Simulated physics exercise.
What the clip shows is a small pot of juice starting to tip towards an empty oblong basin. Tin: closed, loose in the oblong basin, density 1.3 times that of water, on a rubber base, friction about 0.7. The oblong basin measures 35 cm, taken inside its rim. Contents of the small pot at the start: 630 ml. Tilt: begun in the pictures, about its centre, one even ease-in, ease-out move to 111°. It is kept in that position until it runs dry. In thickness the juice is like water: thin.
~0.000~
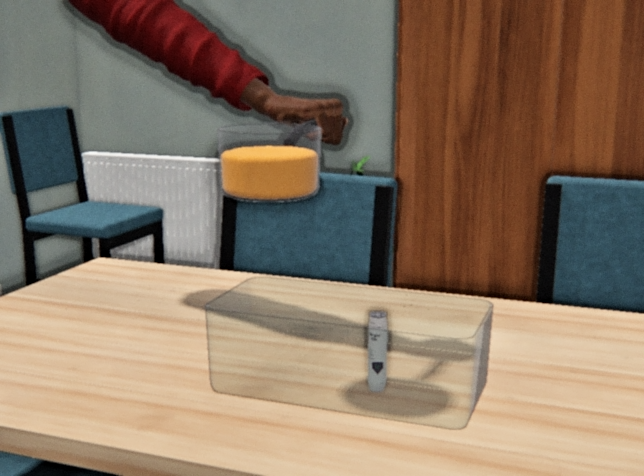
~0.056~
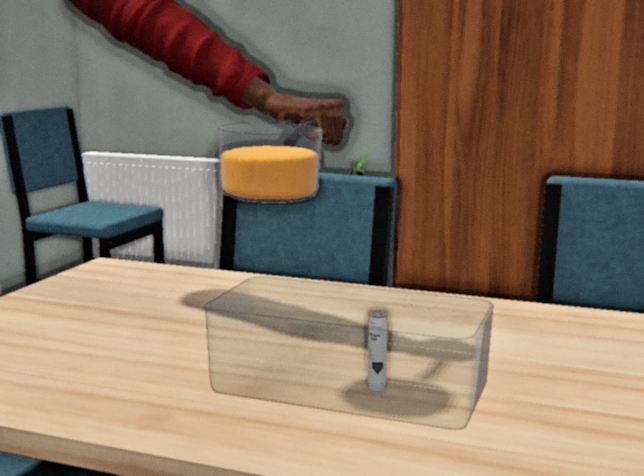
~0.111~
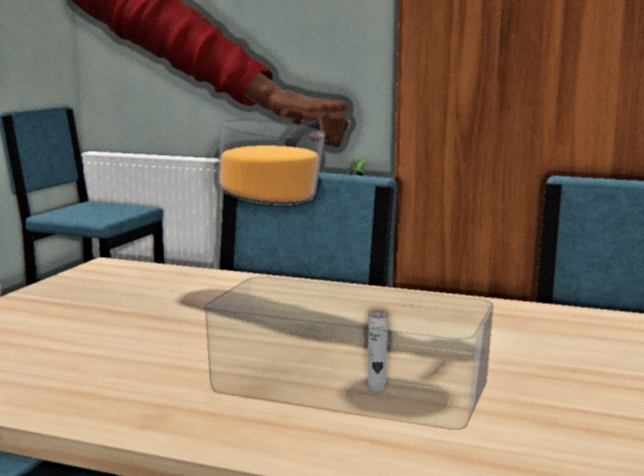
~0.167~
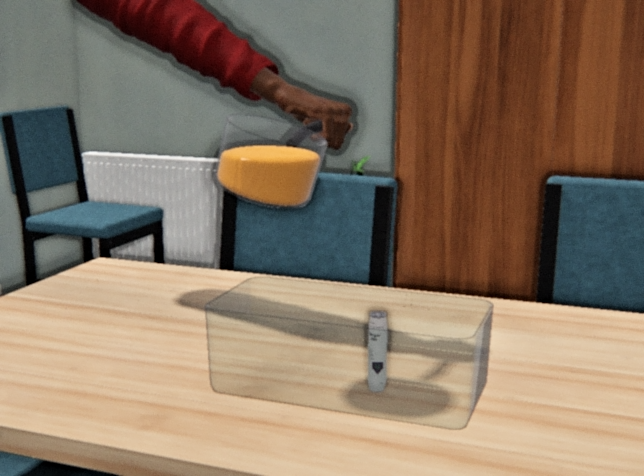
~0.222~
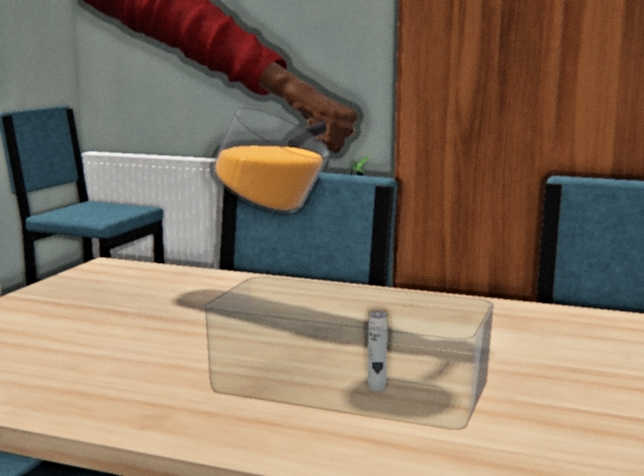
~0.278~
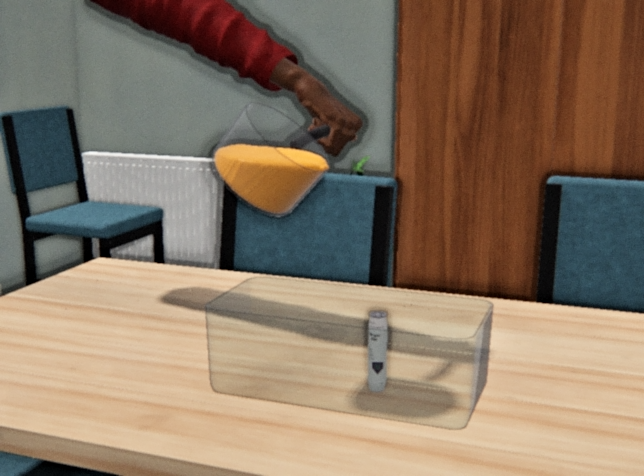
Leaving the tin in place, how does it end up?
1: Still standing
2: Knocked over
(2) Knocked over.
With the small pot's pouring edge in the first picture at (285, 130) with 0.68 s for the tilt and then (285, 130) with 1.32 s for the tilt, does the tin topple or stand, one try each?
Trial 1 - tin stays standing; trial 2 - tin stays standing.
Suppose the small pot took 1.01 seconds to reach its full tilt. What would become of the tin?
Tips over.
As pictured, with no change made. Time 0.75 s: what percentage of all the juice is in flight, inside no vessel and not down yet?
Roughly 12 %.
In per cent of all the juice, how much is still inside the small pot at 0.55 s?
Close to 32 percent of the liquid remains at that time.
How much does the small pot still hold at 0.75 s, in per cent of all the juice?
About 6 percent.
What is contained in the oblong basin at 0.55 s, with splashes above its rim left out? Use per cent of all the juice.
Roughly 16 per cent.
After 0.55 s the tilt is 101° and 33 per cent is still to pour; the tin stands where it began.
After 0.75 s the tilt is 111° and 6 per cent is still to pour; the tin leans 5°.
After 0.95 s the tilt is 111° and 0 per cent is still to pour; the tin leans 50°.
After 1.18 s the tilt is 111° and 0 per cent is still to pour; the tin lies on its side.
In the end the tin lies on its side.
